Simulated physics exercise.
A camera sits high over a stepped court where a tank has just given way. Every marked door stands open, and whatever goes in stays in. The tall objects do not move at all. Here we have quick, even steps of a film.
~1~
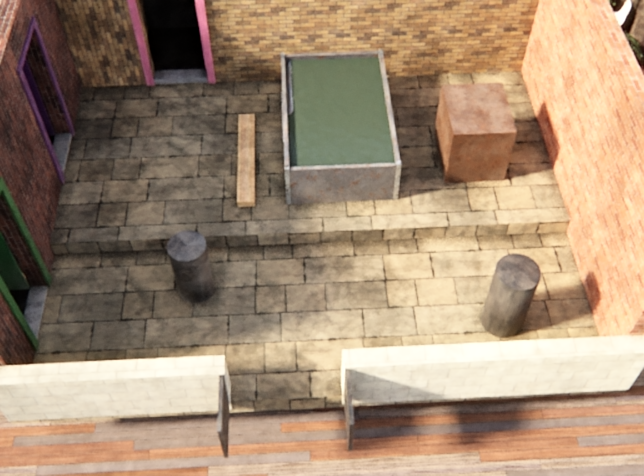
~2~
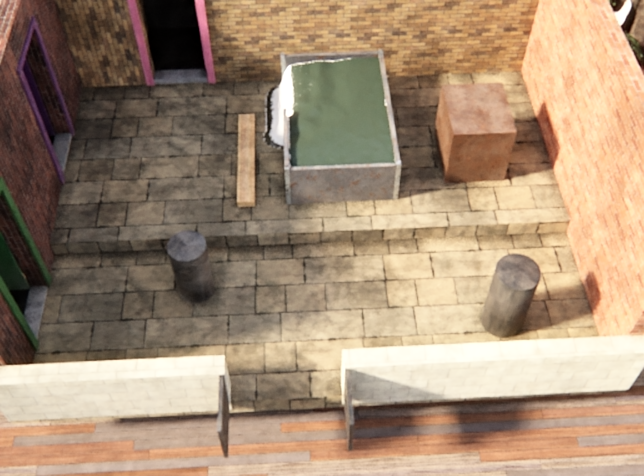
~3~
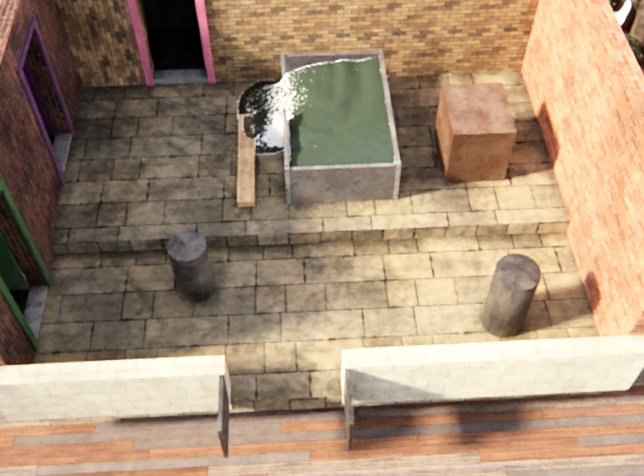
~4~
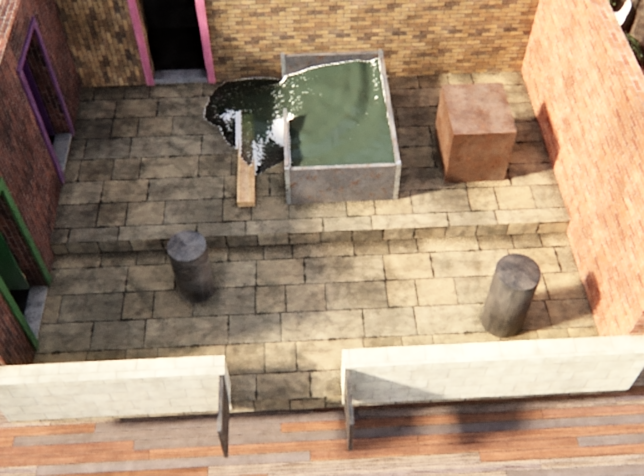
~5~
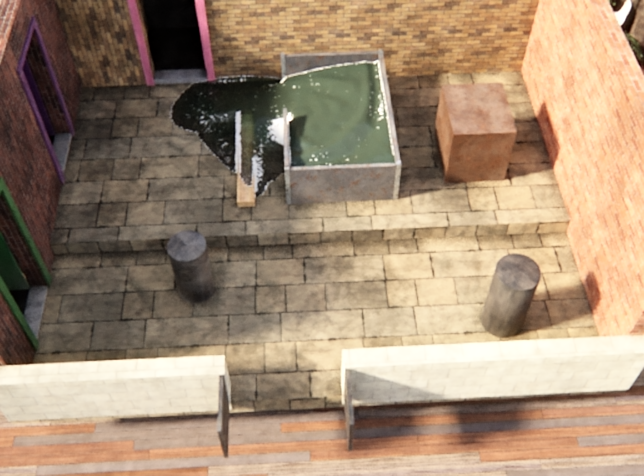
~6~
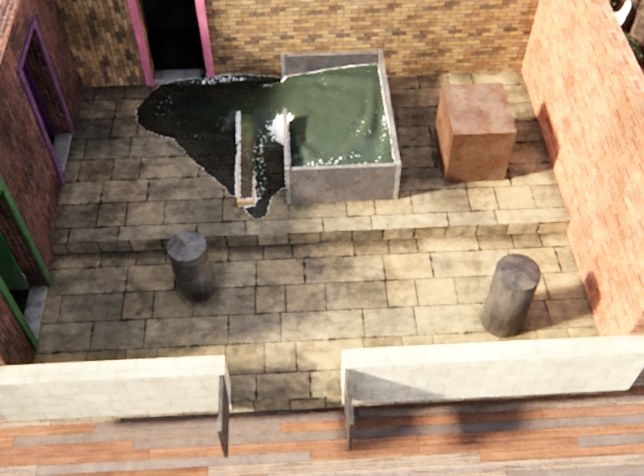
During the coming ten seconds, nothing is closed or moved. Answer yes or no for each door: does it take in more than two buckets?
Pink door: Yes; purple door: Yes; green door: Yes.
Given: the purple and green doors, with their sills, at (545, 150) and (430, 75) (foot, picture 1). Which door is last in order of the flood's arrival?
The door marked purple is last.
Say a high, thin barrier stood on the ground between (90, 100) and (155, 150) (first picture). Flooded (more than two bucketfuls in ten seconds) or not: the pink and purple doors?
I'd say the pink door tops the limit and the purple door misses the limit.
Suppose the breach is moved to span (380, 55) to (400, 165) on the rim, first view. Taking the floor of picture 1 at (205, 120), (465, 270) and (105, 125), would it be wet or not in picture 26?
In turn: Untouched, swamped, untouched.
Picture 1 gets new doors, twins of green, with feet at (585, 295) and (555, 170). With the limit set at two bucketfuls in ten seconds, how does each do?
Per door: Within the limit; within the limit.
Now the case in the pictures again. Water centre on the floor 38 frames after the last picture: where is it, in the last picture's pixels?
My guess is about (216, 200).
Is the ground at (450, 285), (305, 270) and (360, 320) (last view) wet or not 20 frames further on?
Taking them as listed, they are spared, waterlogged and spared.
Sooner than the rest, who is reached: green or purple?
Answer: The purple-painted one.
A moment on, water covers 25 % of the floor; the pink door under two buckets in, the purple door wet at the sill, nothing in, the green door not reached.
Next, water covers 30 % of the floor; the pink door over two buckets in, the purple door over two buckets in, the green door not reached.
Then, water covers 45 % of the floor; the pink door over two buckets in, the purple door far over two buckets in, the green door under two buckets in.
Later, water covers 60 % of the floor; the pink door over two buckets in, the purple door far over two buckets in, the green door under two buckets in.
In the end, water covers 80 % of the floor; the pink door over two buckets in, the purple door far over two buckets in, the green door far over two buckets in.
